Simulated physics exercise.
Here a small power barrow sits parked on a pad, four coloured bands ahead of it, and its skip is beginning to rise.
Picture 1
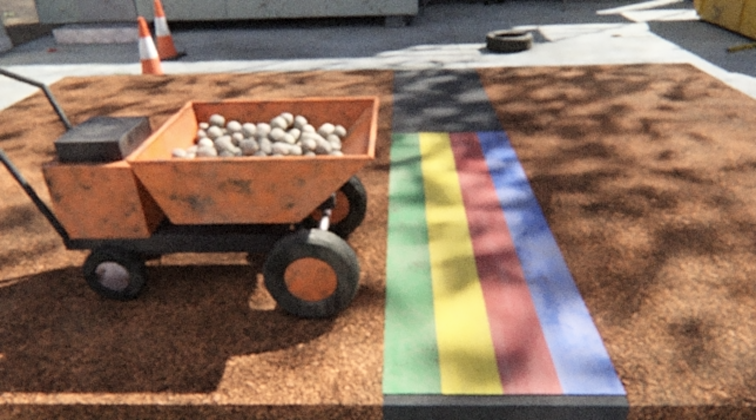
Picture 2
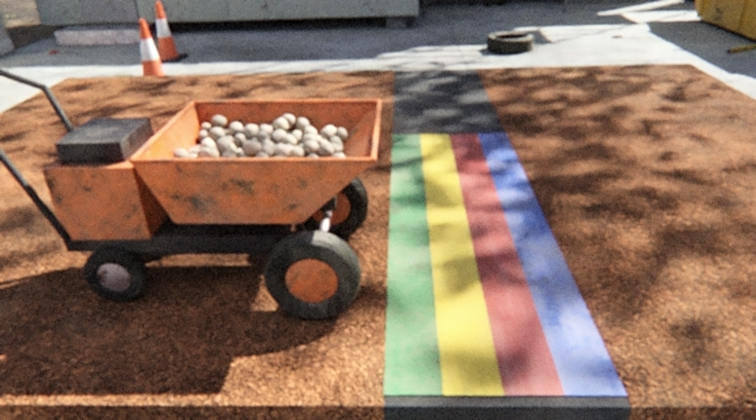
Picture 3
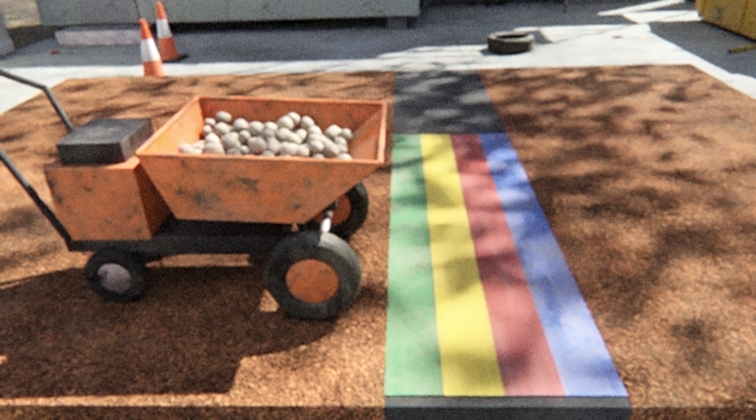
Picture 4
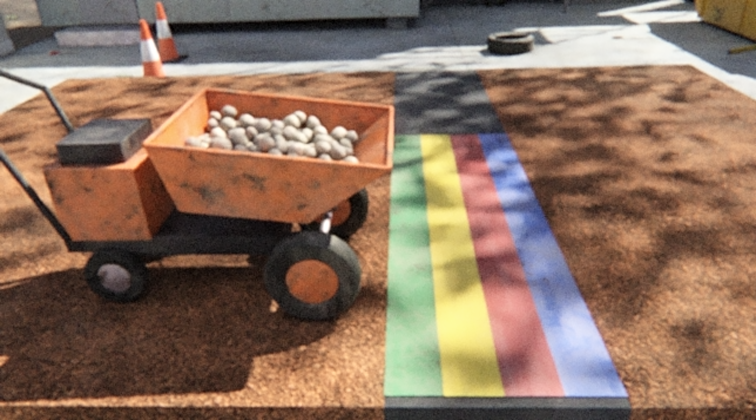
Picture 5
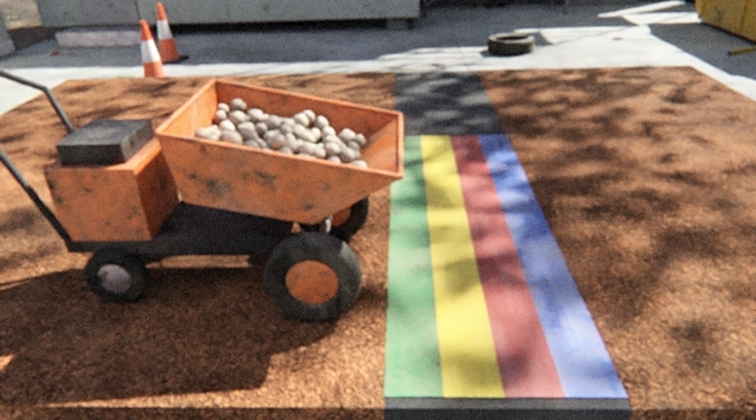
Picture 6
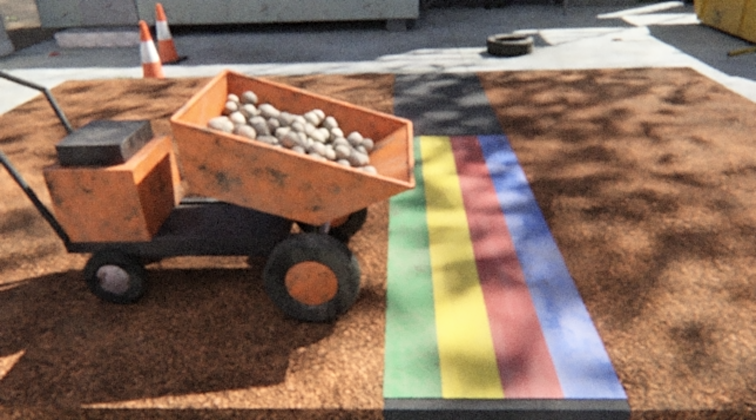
An orange skip full of rounded stones on a small parked barrow tilted slowly, its back end rising and its front lip dipping to the right, beside green, yellow, red and blue strips.
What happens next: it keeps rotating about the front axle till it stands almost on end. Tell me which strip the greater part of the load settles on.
The greater part settles on the red strip.
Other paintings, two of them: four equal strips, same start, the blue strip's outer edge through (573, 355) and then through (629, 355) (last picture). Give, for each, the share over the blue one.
First 20 in a hundred, then 20 in a hundred.
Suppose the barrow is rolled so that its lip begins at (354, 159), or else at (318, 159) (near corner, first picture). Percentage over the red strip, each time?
30 % and 20 %.
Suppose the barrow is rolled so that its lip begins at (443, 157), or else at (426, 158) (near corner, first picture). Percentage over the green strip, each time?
You'd get around 0 in a hundred, then 0 in a hundred.
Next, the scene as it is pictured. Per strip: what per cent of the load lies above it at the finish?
Green strip = 0 %; yellow strip = 20 %; red strip = 30 %; blue strip = 20 %.
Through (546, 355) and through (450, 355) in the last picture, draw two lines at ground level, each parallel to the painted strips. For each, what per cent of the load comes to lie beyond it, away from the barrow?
Result, first then second: 30 %, 80 %.
Soon after the last picture, skip tipped steeply; all in the skip.
A little later, skip tipped right over; about two thirds in the skip; a small part over the yellow strip; a small part over the red strip.
Later still, skip tipped right over; about a quarter in the skip; about a quarter over the yellow strip; about a third over the red strip; about a quarter over the blue strip; a small part off the paint.
At rest, skip tipped right over; about a quarter in the skip; a stray few over the green strip; about a quarter over the yellow strip; about a third over the red strip; about a quarter over the blue strip; a small part off the paint.
